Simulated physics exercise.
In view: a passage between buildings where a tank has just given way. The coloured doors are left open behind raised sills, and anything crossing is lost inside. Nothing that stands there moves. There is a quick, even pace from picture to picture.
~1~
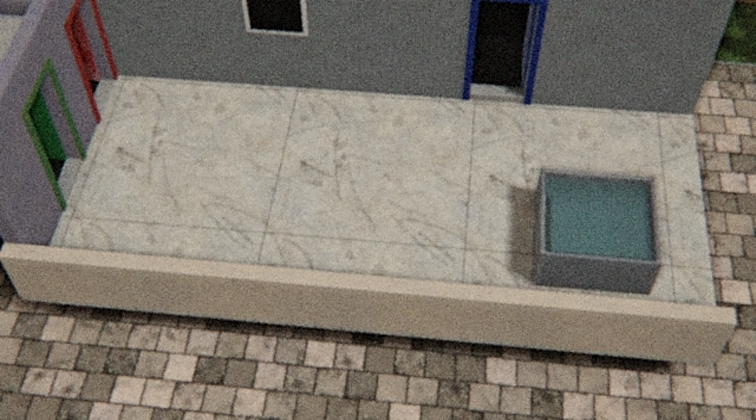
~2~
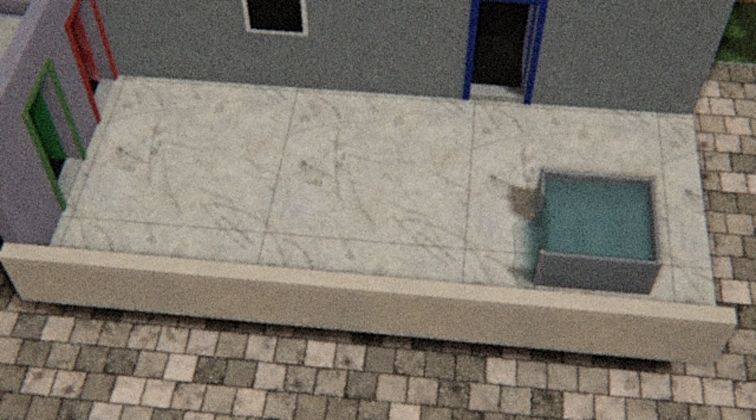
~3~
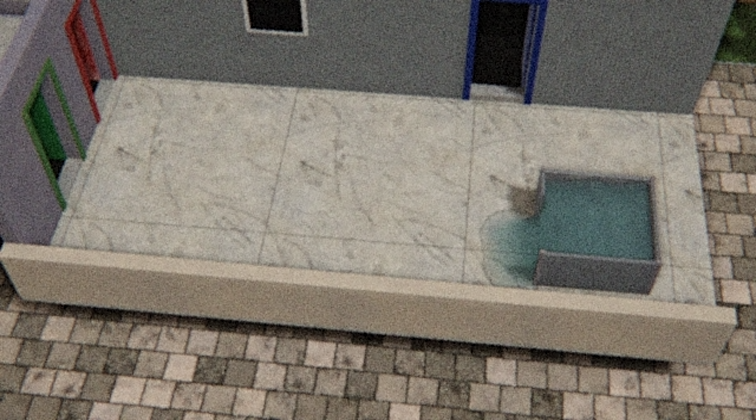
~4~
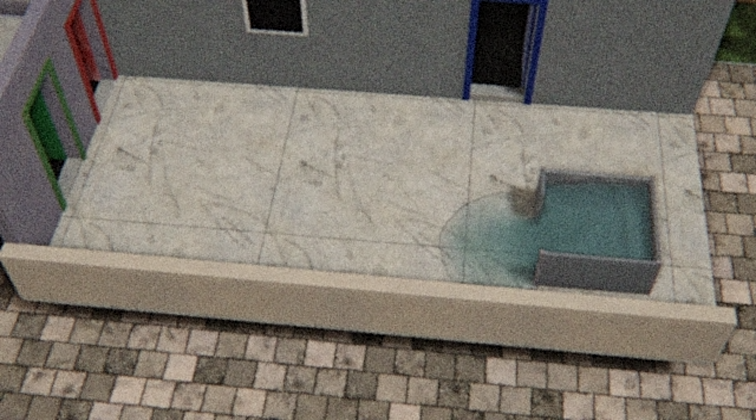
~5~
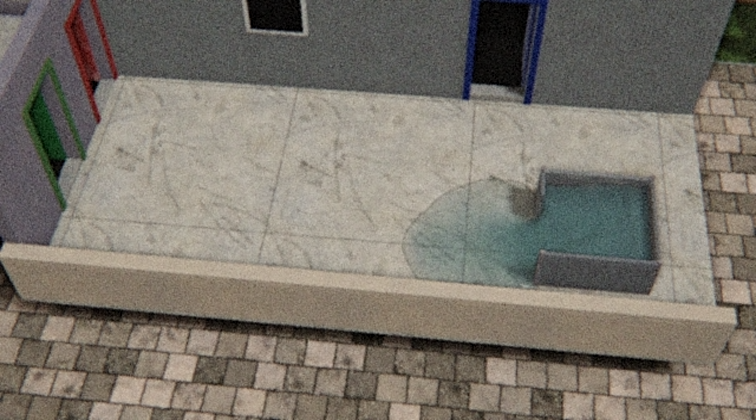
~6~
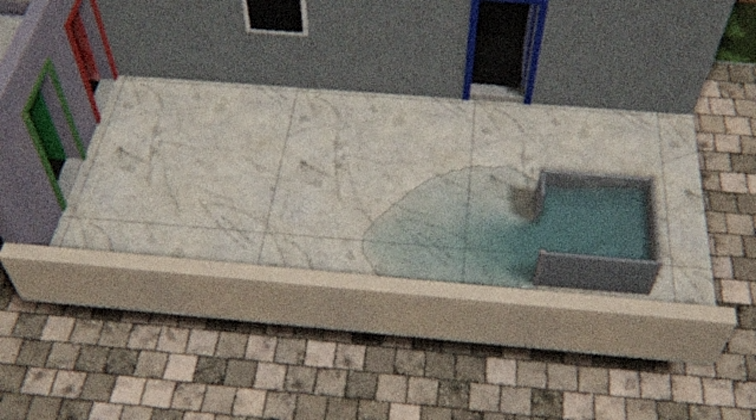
Water pours from the left side of an open tank and spreads leftward across the pale floor.
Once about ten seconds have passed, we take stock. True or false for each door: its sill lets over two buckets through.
The blue door false; the green door true; the red door true.
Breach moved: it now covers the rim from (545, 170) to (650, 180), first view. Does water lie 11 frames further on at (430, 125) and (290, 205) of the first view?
In that order: Under water, not flooded.
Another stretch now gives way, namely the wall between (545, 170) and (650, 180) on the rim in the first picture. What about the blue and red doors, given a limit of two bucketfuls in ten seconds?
Per door - blue door: Exceeds, red door: Exceeds.
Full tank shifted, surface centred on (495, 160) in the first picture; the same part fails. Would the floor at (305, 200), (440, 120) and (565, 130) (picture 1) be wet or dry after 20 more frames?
Soaked, spared, spared.
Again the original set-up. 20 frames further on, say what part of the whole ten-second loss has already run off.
My figure is about 5 in a hundred.
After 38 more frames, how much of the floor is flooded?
That should be about 65 %.
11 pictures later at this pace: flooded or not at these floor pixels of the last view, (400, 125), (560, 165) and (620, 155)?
Point 1: Drenched; point 2: Not wet; point 3: Not wet.
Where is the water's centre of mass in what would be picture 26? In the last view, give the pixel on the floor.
I'd mark it close to (321, 219).
A moment on, water covers 30 % of the floor; the blue door not reached, the green door not reached, the red door not reached.
Next, water covers 50 % of the floor; the blue door not reached, the green door not reached, the red door not reached.
Then, water covers 65 % of the floor; the blue door not reached, the green door under two buckets in, the red door not reached.
Later, water covers 65 % of the floor; the blue door not reached, the green door far over two buckets in, the red door over two buckets in.
In the end, water covers 60 % of the floor; the blue door not reached, the green door far over two buckets in, the red door far over two buckets in.
